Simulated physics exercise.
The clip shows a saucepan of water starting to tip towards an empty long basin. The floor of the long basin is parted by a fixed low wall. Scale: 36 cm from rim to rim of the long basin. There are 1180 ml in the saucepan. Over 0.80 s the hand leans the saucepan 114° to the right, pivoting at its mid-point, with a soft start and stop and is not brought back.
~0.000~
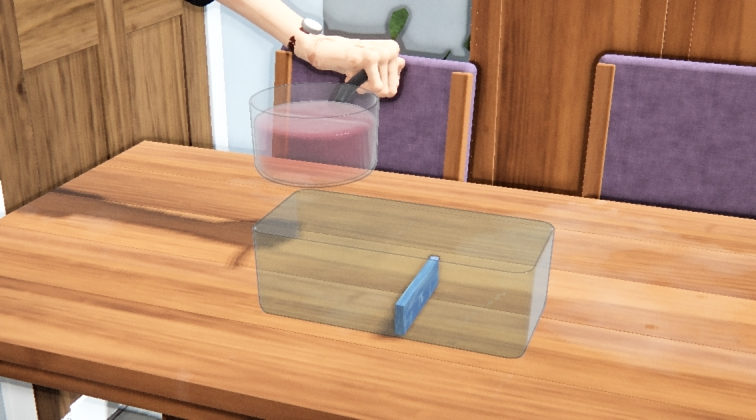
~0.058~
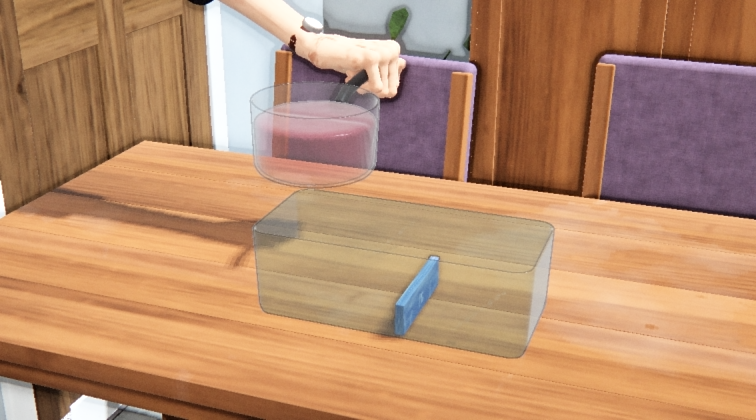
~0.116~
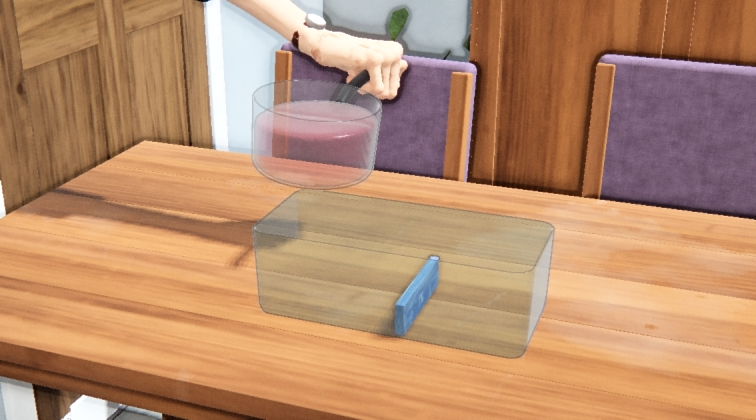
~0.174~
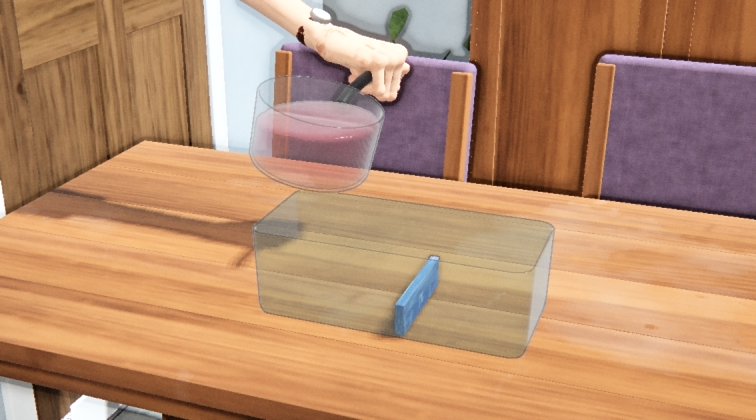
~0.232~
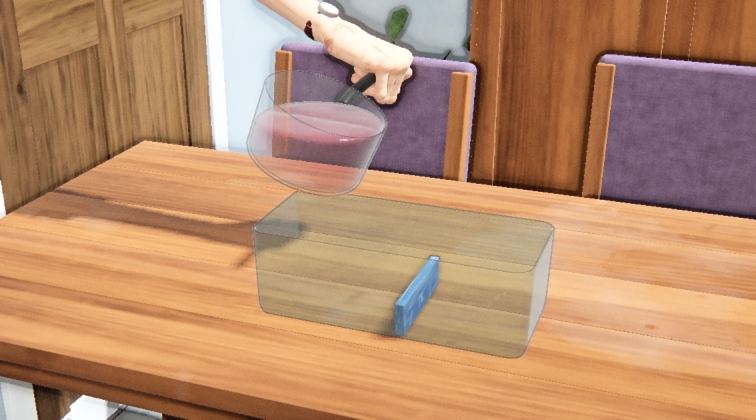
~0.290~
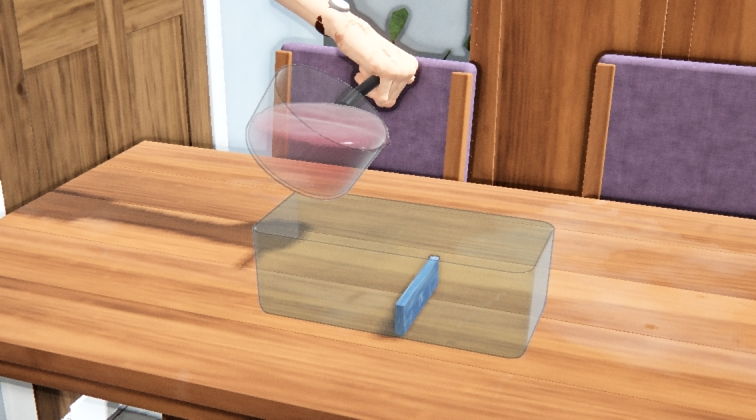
In this clip, a hand holds a clear saucepan of pinkish liquid above a long, see-through basin with a small blue wall inside on a wooden table, then gradually tilts the pan to the right while the basin stays still.
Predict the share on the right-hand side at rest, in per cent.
Roughly 35 per cent is past the wall.
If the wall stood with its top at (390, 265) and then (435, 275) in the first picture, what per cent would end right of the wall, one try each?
In turn about 65 and 10 per cent.
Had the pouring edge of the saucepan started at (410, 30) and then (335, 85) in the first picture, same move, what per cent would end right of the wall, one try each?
First 75, then 15 per cent.
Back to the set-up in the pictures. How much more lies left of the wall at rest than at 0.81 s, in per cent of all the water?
Near 7 in a hundred.
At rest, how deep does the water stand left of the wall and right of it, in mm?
Left about 26 mm, right about 18 mm.
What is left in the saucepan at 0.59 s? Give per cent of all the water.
Some 32 per cent.
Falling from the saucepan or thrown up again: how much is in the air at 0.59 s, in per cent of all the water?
Some 28 per cent.
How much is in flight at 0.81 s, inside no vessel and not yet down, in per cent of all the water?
About 6 per cent.
By 0.59 s the tilt is 96° and 32 per cent is still to pour, 18 is left of the wall and 22 right of it.
By 0.81 s the tilt is 114° and 5 per cent is still to pour, 56 is left of the wall and 33 right of it.
By 1.05 s the tilt is 114° and 0 per cent is still to pour, 62 is left of the wall and 35 right of it.
By 1.30 s the tilt is 114° and 0 per cent is still to pour, 62 is left of the wall and 35 right of it.
At rest 62 per cent lies left of the wall, 35 right of it and 2 outside.
